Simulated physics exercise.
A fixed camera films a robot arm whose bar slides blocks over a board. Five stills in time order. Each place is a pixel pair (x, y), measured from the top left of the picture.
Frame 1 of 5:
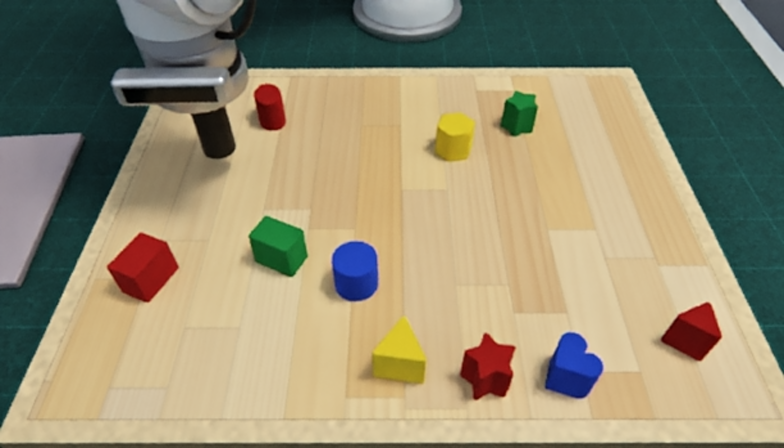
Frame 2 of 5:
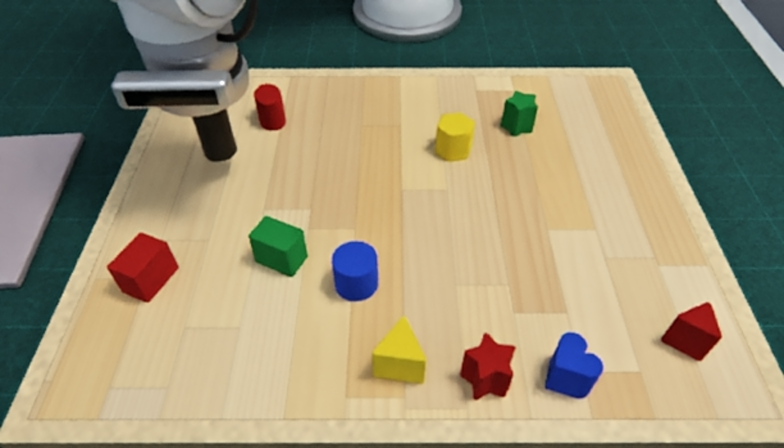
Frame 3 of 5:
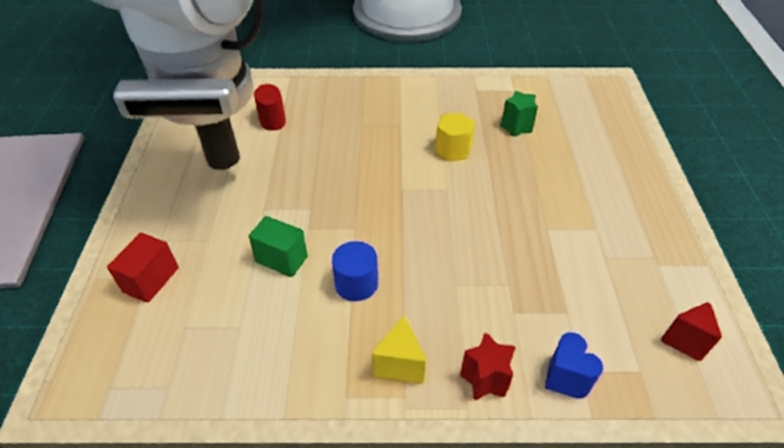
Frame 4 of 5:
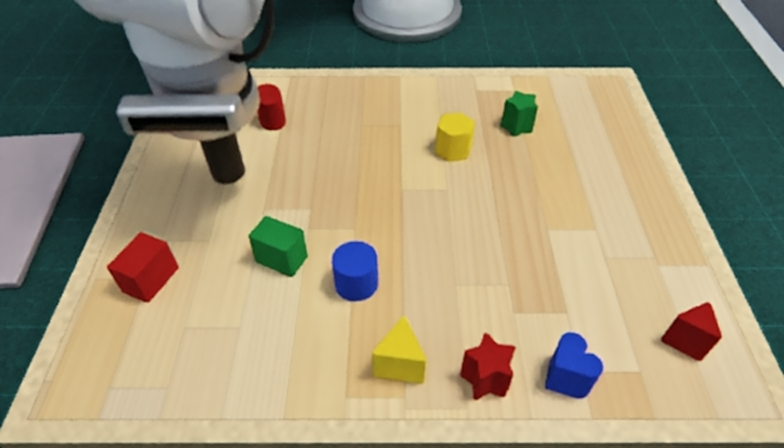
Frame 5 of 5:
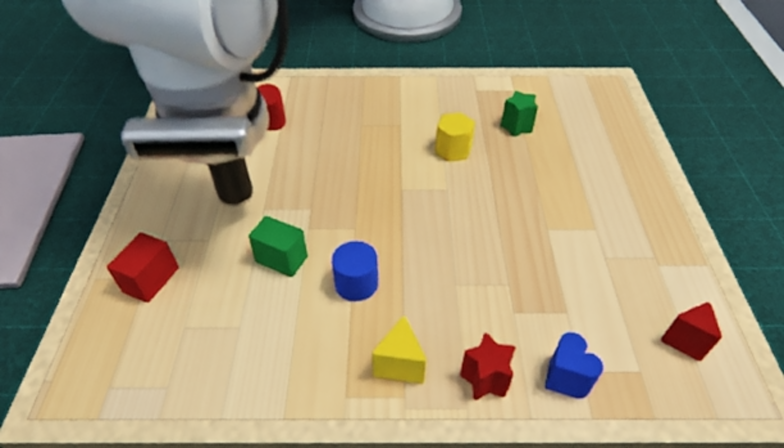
A robot arm moves its black bar slowly down the board, touching none of the blocks.
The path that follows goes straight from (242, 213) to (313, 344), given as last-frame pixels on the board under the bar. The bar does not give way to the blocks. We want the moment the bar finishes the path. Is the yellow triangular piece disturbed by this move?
From what I can tell, it will keep its place.
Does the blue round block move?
I believe so.
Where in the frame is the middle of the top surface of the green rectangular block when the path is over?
Put as a pixel place, it's (353, 299).
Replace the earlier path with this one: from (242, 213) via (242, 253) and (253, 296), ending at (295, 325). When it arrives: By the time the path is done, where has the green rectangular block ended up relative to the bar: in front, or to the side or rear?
By then it is beside or behind the bar.
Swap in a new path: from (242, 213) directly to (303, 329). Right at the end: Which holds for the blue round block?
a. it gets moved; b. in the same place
Option a.
The first path, step by step. One third of the way, bar (258, 232); green rectangular block (288, 244).
Two thirds of the way, bar (282, 276); green rectangular block (327, 278), turned 35° anticlockwise; blue round block (374, 261).
At the end, bar (309, 326); green rectangular block (353, 299), turned 105° anticlockwise; blue round block (381, 261); yellow triangular piece unmoved.
